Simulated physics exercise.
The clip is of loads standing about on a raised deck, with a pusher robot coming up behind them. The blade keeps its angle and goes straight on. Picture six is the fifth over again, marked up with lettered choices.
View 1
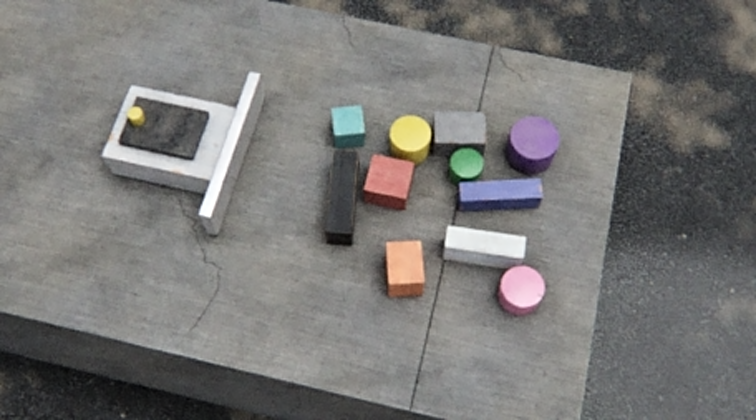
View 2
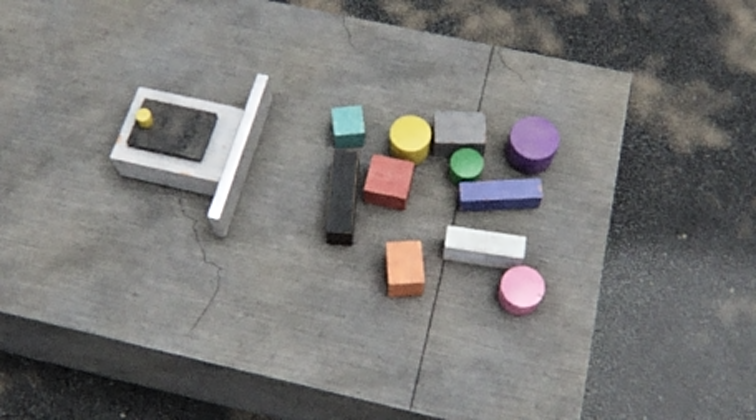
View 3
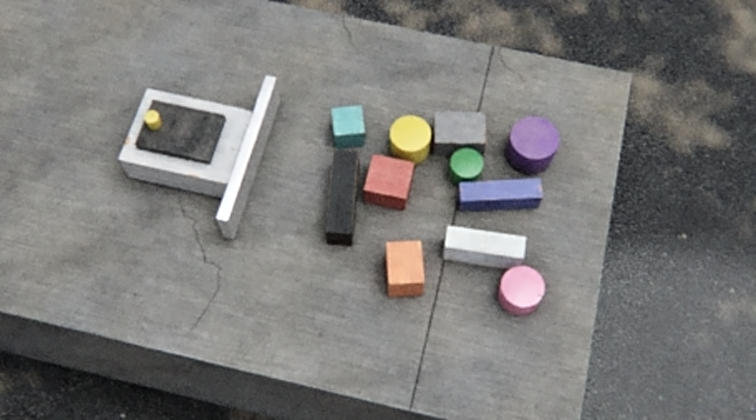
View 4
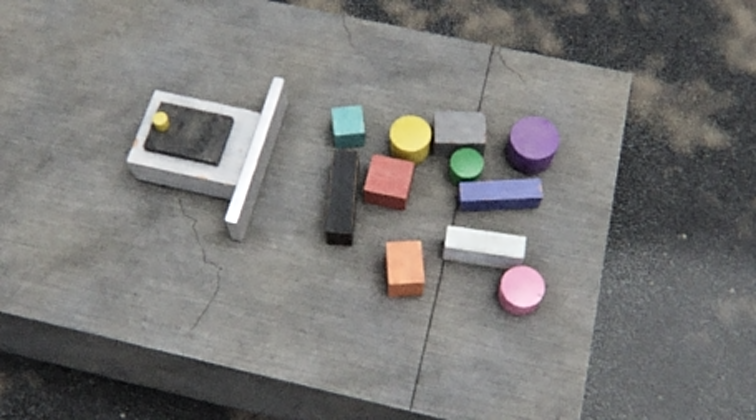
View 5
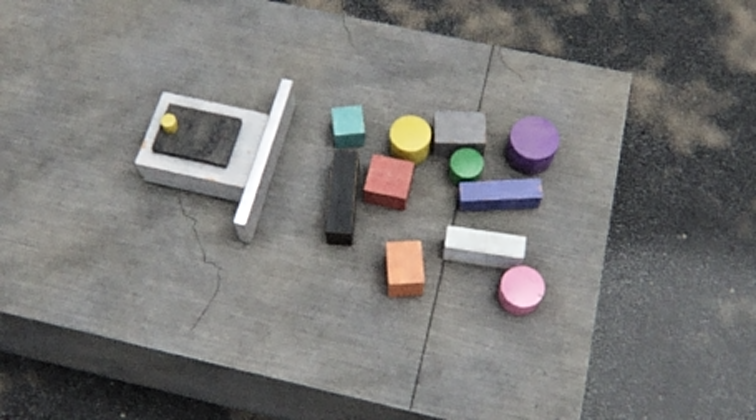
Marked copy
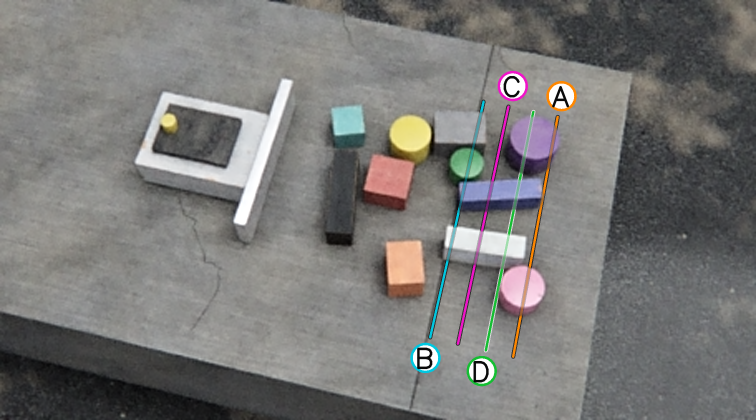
A white pusher robot creeps slowly right across a grey deck toward a cluster of motionless coloured blocks.
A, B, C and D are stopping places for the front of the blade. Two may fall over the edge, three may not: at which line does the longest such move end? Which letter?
No third one falls up to A.
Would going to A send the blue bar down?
Yes.
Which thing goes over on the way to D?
It is the blue bar.
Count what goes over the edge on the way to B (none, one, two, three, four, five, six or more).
In all, none.
On the marked copy, A at (537, 230); B at (458, 212); C at (485, 218); D at (511, 224).
With A. Early on, robot (299, 157); grey crate (470, 134); turquoise crate (395, 139).
Further on, robot (396, 178); blue bar (574, 214); green canister (550, 192).
At the end, robot (474, 195); blue bar over the edge; green canister over the edge; two fallen.
As for the rest, B is within the limit but short; C is within the limit but short; D is within the limit but short.
